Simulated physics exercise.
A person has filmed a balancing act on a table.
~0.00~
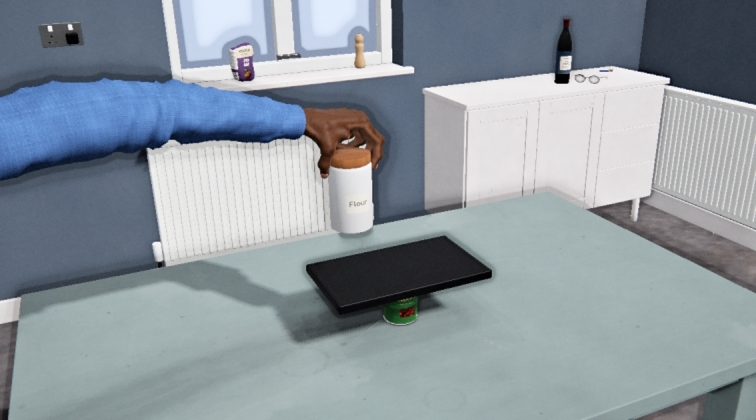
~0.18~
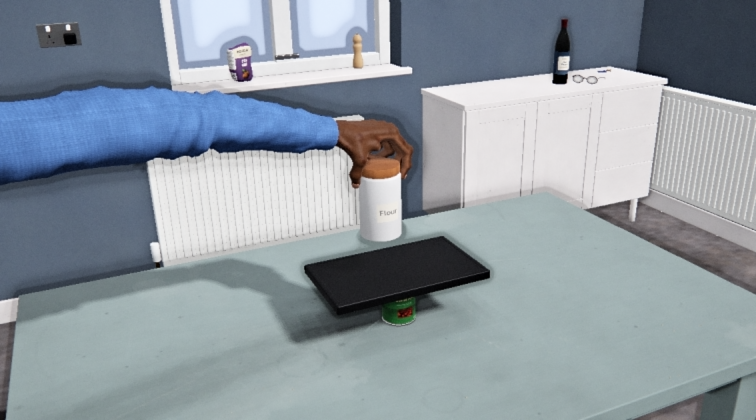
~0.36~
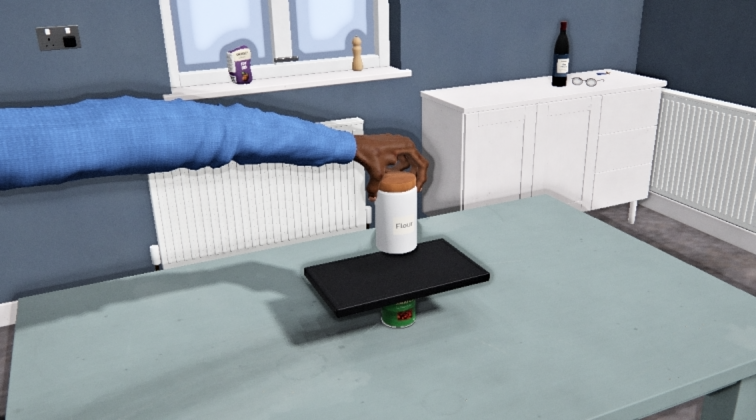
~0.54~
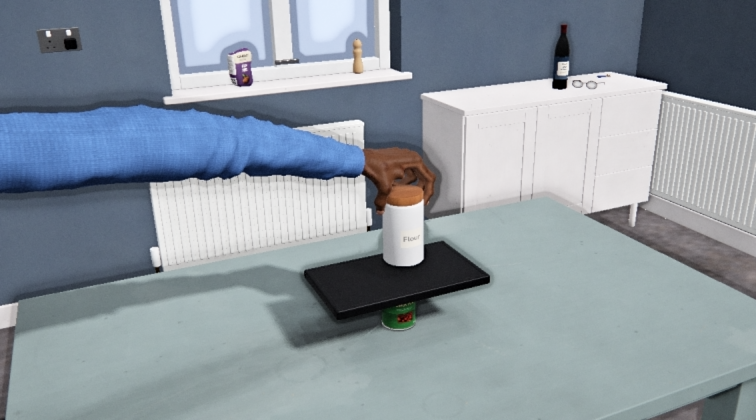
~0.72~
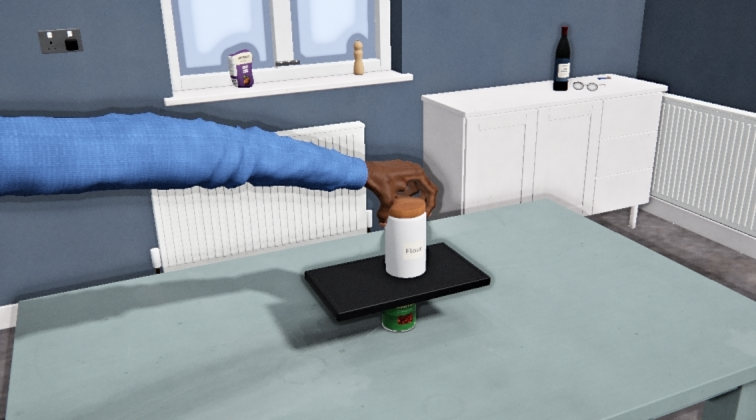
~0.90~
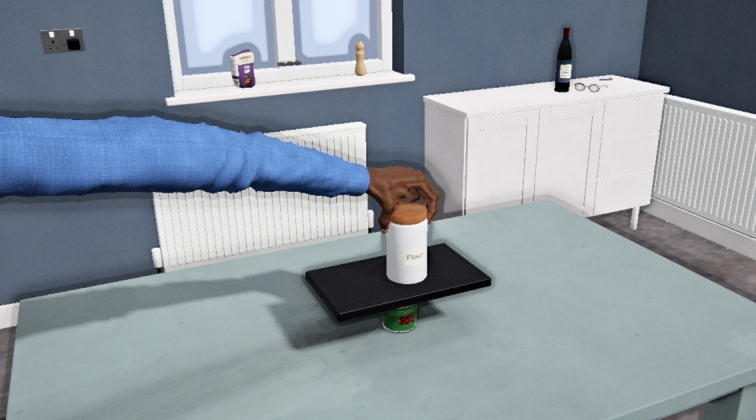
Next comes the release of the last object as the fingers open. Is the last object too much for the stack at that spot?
No, the stack copes.
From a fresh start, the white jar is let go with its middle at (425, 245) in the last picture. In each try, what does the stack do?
Outcome: Stable.
By 1.20 s, all is still.
By 1.60 s, white jar resting near (407, 243).
When it is over (2.0 s), all 3 as before. End places, in pixels of the last picture, white jar near (407, 243). The stack stays up.
